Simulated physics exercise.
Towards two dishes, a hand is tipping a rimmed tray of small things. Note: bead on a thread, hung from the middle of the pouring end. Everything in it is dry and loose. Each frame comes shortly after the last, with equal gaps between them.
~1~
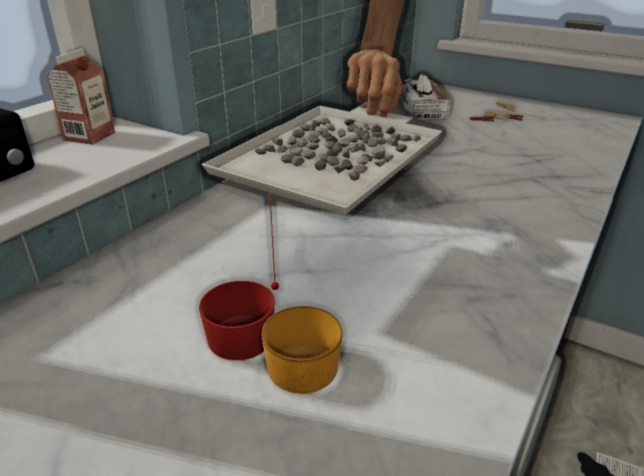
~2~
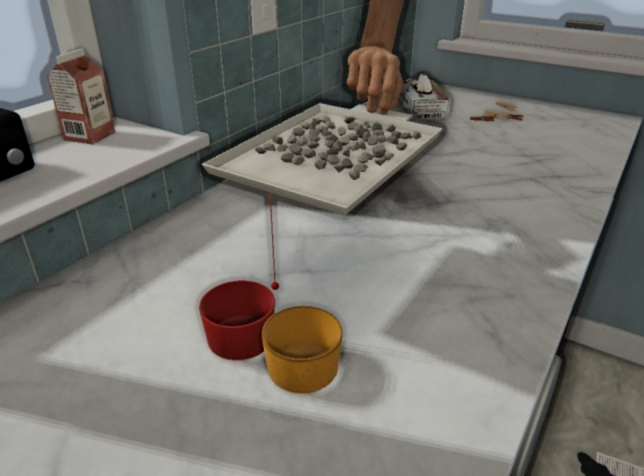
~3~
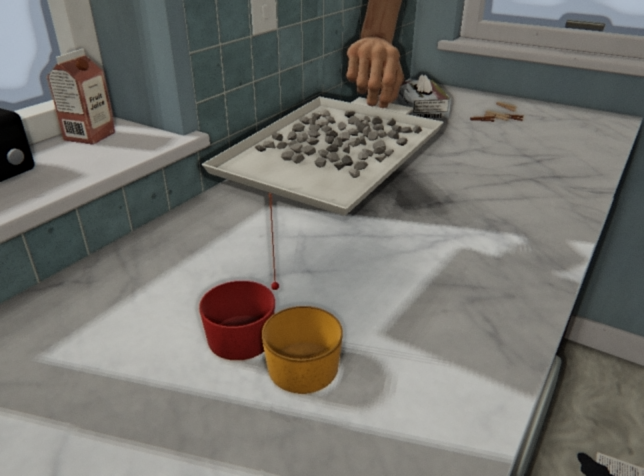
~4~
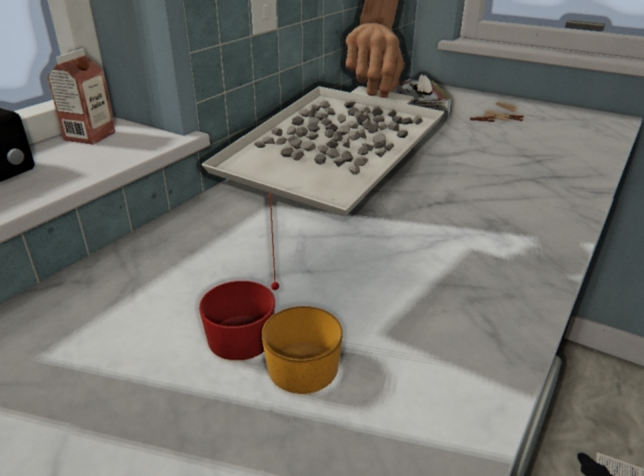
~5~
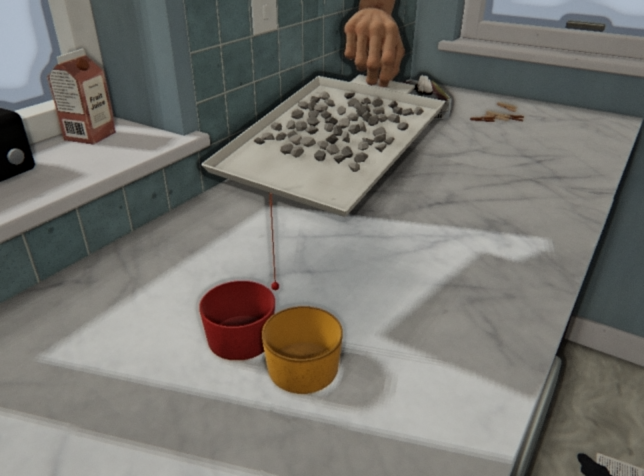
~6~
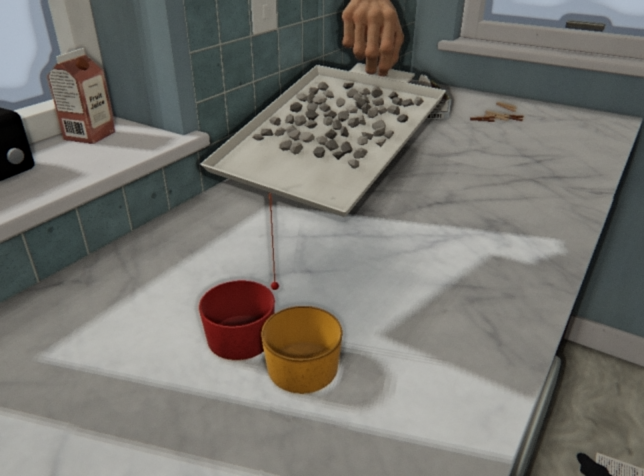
Hand gradually raising the far end of a rimmed tray of grey gravel above red and yellow dishes on a marble counter.
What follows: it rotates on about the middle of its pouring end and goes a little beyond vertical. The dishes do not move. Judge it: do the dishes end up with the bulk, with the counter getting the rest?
Yes, the dishes get the bulk.
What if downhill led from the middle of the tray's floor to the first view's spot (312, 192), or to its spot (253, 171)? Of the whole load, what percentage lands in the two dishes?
About 70 and 20 per cent.
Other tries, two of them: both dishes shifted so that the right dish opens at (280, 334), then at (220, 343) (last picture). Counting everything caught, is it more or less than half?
With the first shift the pair saves beyond half; with the second, less than a half.
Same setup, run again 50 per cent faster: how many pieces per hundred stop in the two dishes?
I'd put it near 60 per cent.
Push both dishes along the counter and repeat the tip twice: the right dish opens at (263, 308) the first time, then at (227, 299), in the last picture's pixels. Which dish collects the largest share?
Try 1: The rightmost dish; try 2: The rightmost dish.
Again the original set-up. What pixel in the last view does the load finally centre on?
(281, 359).
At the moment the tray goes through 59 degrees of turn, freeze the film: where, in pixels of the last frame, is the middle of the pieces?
Somewhere about (288, 190).
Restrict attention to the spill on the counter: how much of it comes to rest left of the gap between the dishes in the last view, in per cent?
About 80 percent of the spill.
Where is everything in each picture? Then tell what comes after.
Corners of the pouring end near (208, 164) and (345, 204), level; middle of the load near (345, 143), bits of gravel; left dish near (214, 339); right dish near (280, 371); bead on its thread near (275, 286), in the first frame.
Corners of the pouring end near (208, 163) and (345, 204), level; middle of the load near (345, 141), in the second frame.
Corners of the pouring end near (208, 163) and (345, 205), tipped barely, level across its low end; middle of the load near (345, 137), in the third frame.
Corners of the pouring end near (207, 163) and (344, 206), tipped a little, level across its low end; middle of the load near (345, 130), in the fourth frame.
Corners of the pouring end near (207, 163) and (344, 207), tipped a little, level across its low end; middle of the load near (345, 123), in the fifth frame.
Corners of the pouring end near (206, 163) and (344, 208), tipped a little, level across its low end; middle of the load near (344, 116); left dish near (214, 338); right dish near (279, 371), in the sixth frame.
Shortly afterwards, tray tipped steeply; near two thirds on the tray; only a few in the right dish; near a quarter in the air.
Next, tray tipped right over; a little on the tray; near a third in the right dish; near a quarter in the left dish; near a quarter outside both; a little in the air.
Some moments later, tray tipped past a quarter turn; near half in the right dish; near a quarter in the left dish; near a quarter outside both.
In the end, tray tipped past a quarter turn; near half in the right dish; near a quarter in the left dish; near a quarter outside both.
